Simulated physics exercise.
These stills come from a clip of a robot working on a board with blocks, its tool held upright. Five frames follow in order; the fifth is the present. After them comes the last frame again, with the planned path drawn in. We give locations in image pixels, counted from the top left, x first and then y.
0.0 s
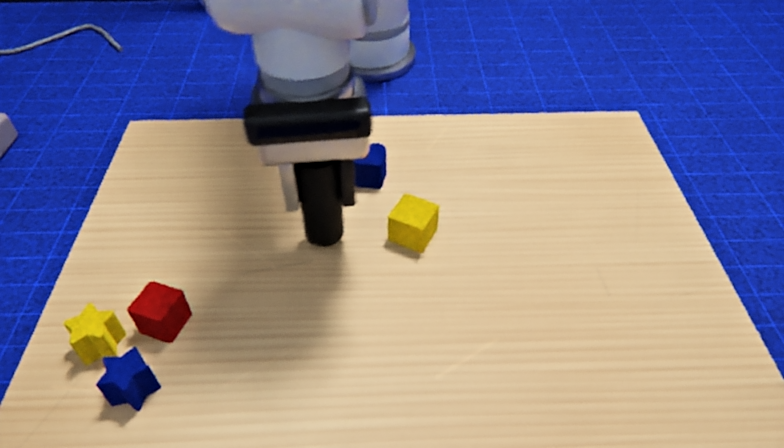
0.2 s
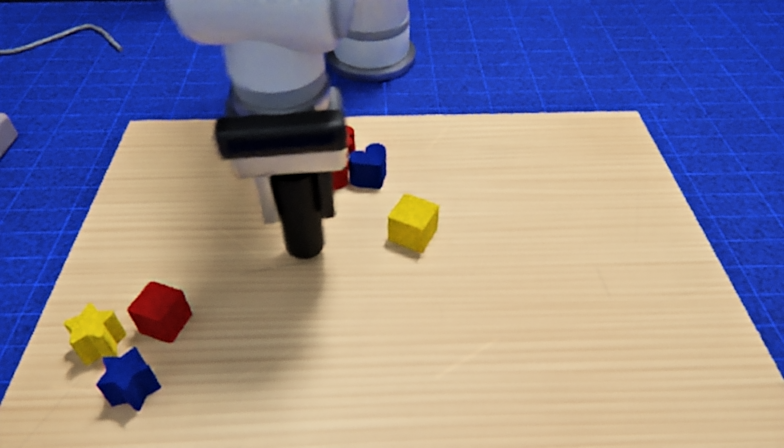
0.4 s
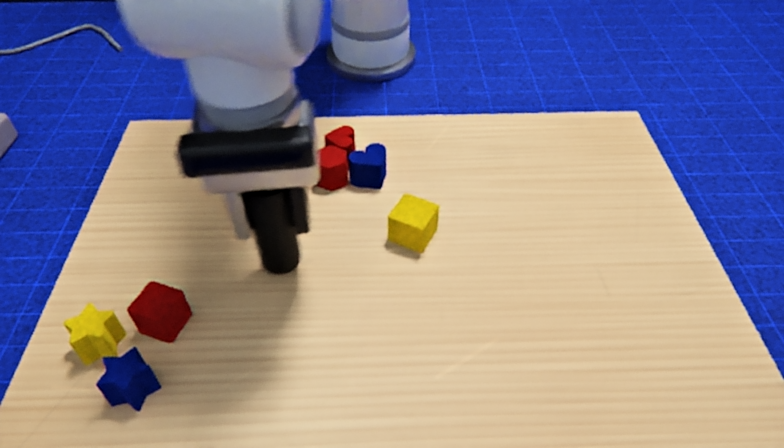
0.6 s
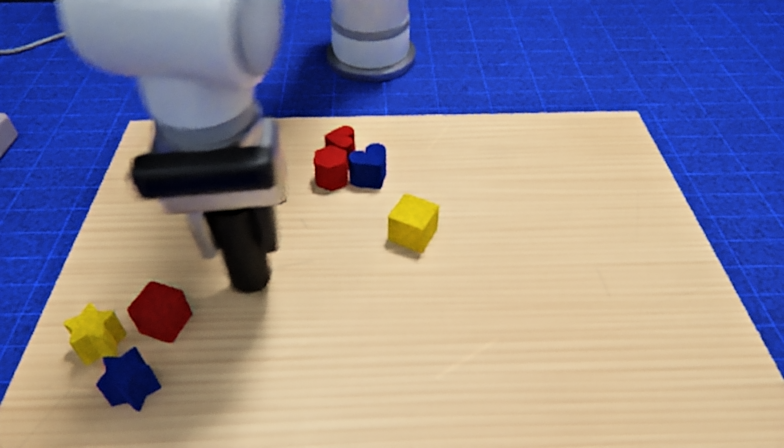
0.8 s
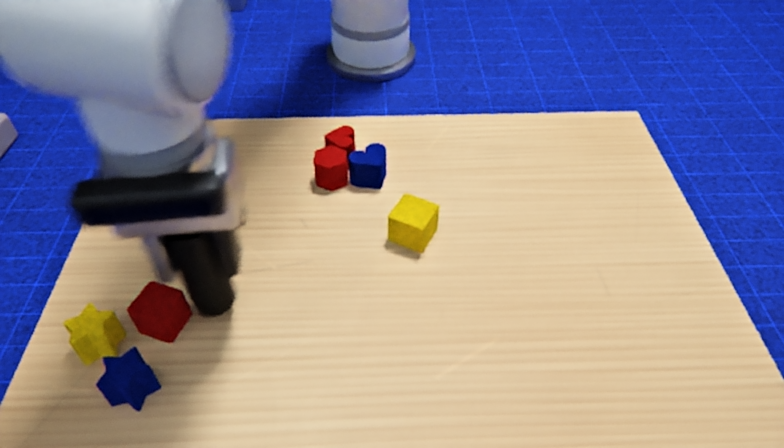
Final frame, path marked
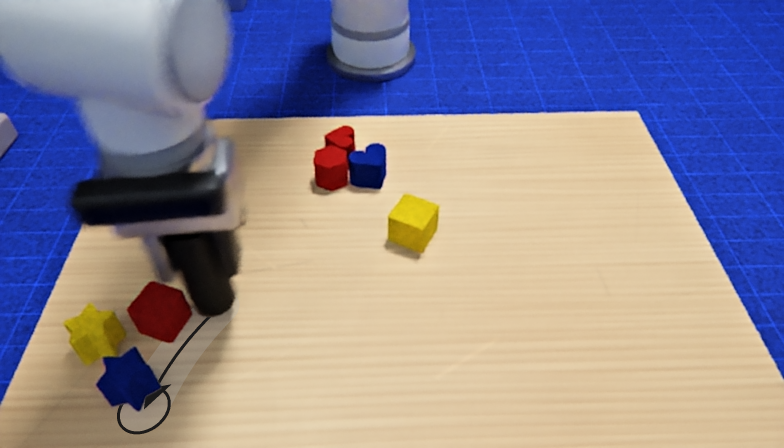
The robot arm moved its black tool left and toward the front of the wooden board, coming close to the red block near the yellow and blue stars, while all the blocks stayed still.
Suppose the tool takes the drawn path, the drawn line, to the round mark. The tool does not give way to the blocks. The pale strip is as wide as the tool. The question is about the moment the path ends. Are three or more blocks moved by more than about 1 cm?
Short answer: No.
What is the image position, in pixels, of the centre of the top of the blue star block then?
The answer is (83, 403).
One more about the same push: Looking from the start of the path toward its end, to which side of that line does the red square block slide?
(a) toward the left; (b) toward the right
I'll go with b - toward the right.
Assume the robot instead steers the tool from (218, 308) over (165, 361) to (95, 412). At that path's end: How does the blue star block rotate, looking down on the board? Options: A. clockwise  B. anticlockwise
Choice B: Anticlockwise.
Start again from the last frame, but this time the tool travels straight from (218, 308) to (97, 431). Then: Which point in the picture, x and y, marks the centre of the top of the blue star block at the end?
Pixel (38, 447).
Drawn move, from (218, 308) via (191, 337) and (166, 371), ending at (144, 409).
On the path given first. One third of the way, tool (187, 331); yellow star block (81, 323), turned 15° anticlockwise; red square block (132, 309), turned 25° clockwise.
Two thirds of the way, tool (162, 364); yellow star block (80, 323), turned 15° anticlockwise; blue star block (114, 375); red square block (131, 309), turned 30° clockwise.
At the end, tool (140, 403); yellow star block (80, 323), turned 15° anticlockwise; blue star block (83, 403), turned 20° clockwise; red square block (131, 309), turned 30° clockwise.
